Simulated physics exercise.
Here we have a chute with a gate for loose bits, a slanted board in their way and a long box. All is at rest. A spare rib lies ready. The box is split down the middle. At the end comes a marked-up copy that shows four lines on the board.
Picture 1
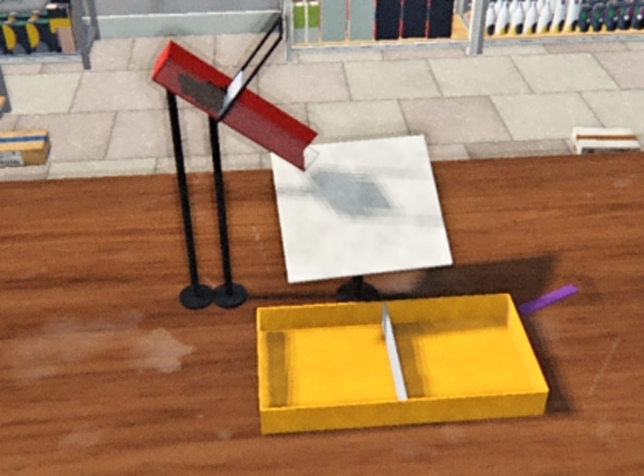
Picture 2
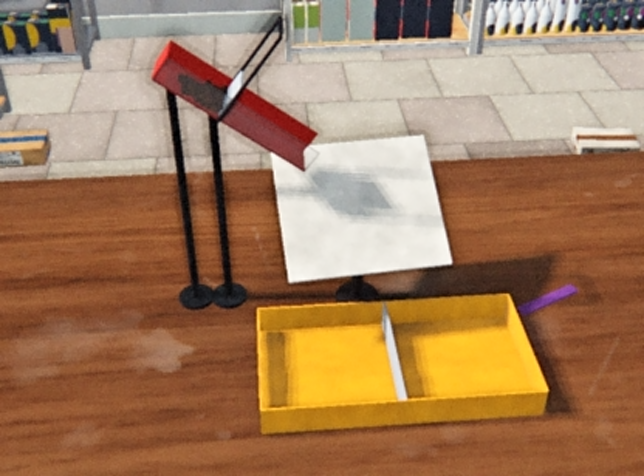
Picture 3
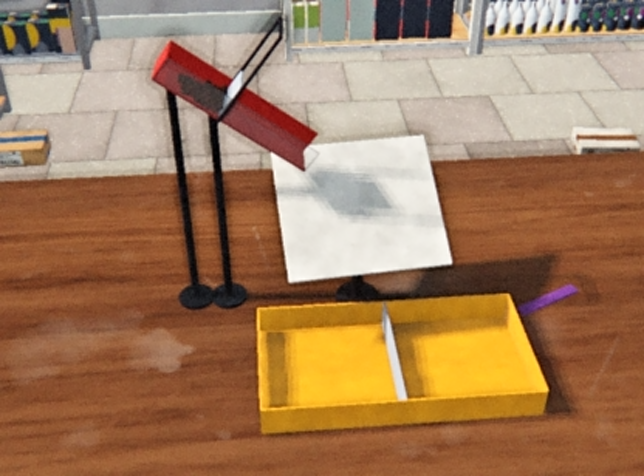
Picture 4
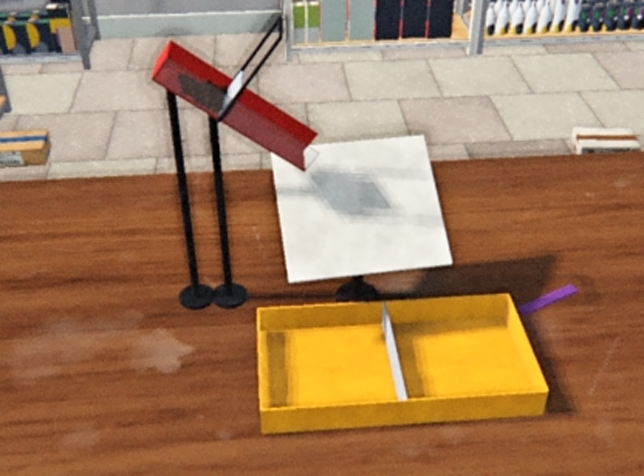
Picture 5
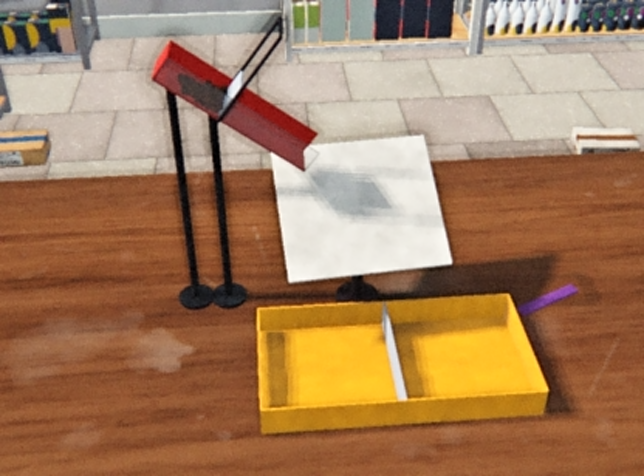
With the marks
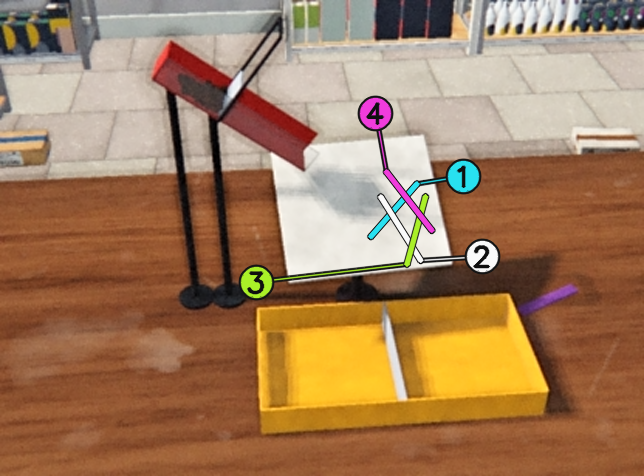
On a wooden tabletop, a red chute on thin black legs slanted down toward a tilted white board, with a divided yellow box in front and a purple strip beside it; nothing moved.
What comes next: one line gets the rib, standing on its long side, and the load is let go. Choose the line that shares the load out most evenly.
Line 3 does it best.
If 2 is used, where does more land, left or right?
More lands on the right.
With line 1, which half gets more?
More lands on the left.
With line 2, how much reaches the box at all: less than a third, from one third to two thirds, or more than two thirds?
More than two thirds.
On the marked copy, line 1 from (416, 183) to (370, 236); line 2 from (380, 196) to (420, 260); line 3 from (425, 196) to (406, 264); line 4 from (386, 171) to (431, 230).
For line 1, of what is caught, the bulk in the left half, a small share in the right.
For line 2, of what is caught, a small share in the left half, the bulk in the right.
For line 3, of what is caught, close to half in the left half, close to half in the right.
For line 4, of what is caught, a small share in the left half, the bulk in the right.
